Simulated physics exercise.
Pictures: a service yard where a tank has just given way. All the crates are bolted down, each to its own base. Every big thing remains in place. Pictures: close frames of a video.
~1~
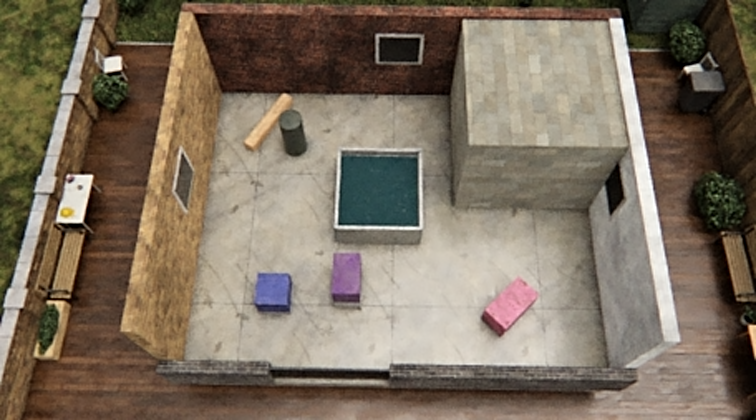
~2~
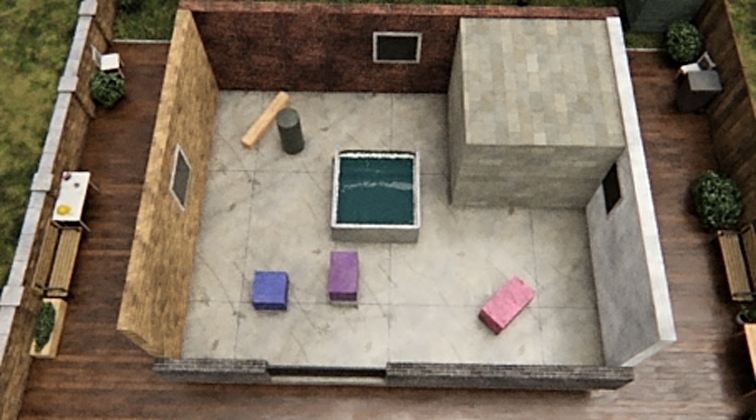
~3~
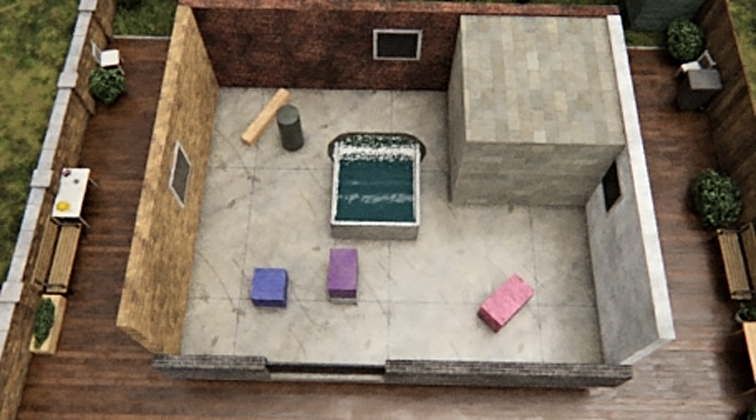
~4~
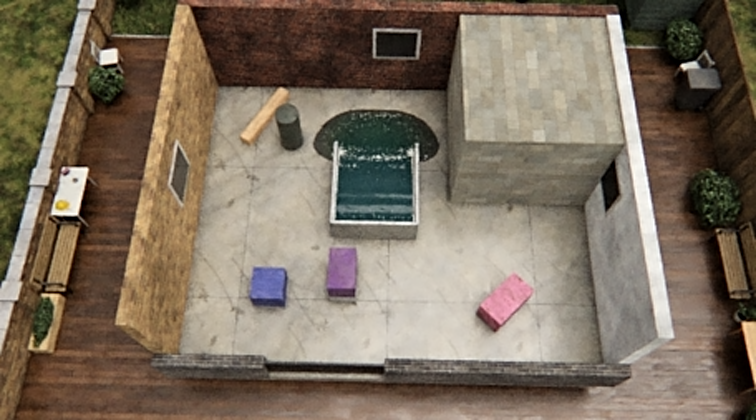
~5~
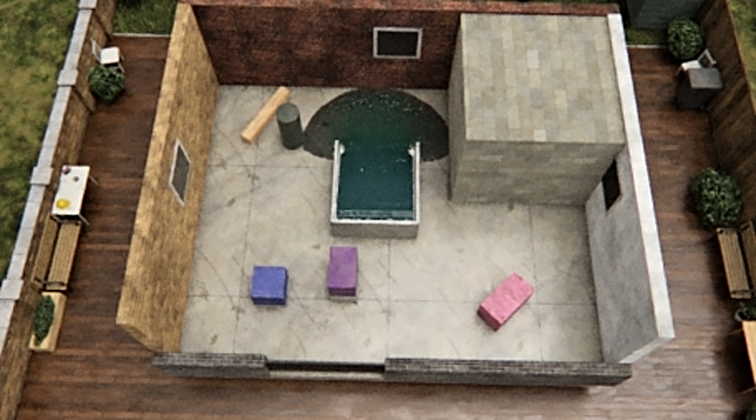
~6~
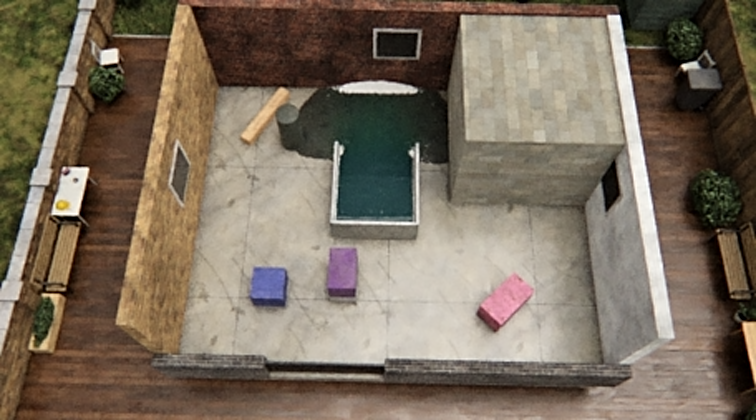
A walled concrete yard with a square tank giving way on its far side, dark water pouring out and spreading toward the brick wall.
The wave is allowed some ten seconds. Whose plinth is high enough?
In order: The pink crate is hit by the water, the blue crate is hit by the water, the purple crate is spared.
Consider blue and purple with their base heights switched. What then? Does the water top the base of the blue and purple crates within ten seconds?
The blue crate stays clear, and the purple crate gets flooded.
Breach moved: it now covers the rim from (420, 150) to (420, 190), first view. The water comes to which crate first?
That would be the pink crate.
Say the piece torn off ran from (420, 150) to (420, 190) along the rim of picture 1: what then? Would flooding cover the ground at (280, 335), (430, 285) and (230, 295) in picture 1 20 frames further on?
In the order given, the spots are not soaked, swamped and not soaked.
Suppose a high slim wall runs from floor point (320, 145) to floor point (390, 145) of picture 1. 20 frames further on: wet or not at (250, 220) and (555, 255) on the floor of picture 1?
Reached, untouched.
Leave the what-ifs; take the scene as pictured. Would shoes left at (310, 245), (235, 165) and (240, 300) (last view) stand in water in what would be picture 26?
Status per point, in sequence: Unwetted, then waterlogged, then unwetted.
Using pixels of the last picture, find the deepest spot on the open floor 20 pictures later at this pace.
At about (269, 125).
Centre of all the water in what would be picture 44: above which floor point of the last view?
Centre: Close to (336, 203).
A moment on, water covers 15 % of the floor; the pink crate not reached, the blue crate not reached, the purple crate not reached.
Next, water covers 20 % of the floor; the pink crate not reached, the blue crate not reached, the purple crate not reached.
Then, water covers 40 % of the floor; the pink crate not reached, the blue crate not reached, the purple crate not reached.
Later, water covers 75 % of the floor; the pink crate water round its plinth, the blue crate water round its plinth, the purple crate water round its plinth.
In the end, water covers 90 % of the floor; the pink crate was topped, the blue crate was topped, the purple crate stayed above the water.
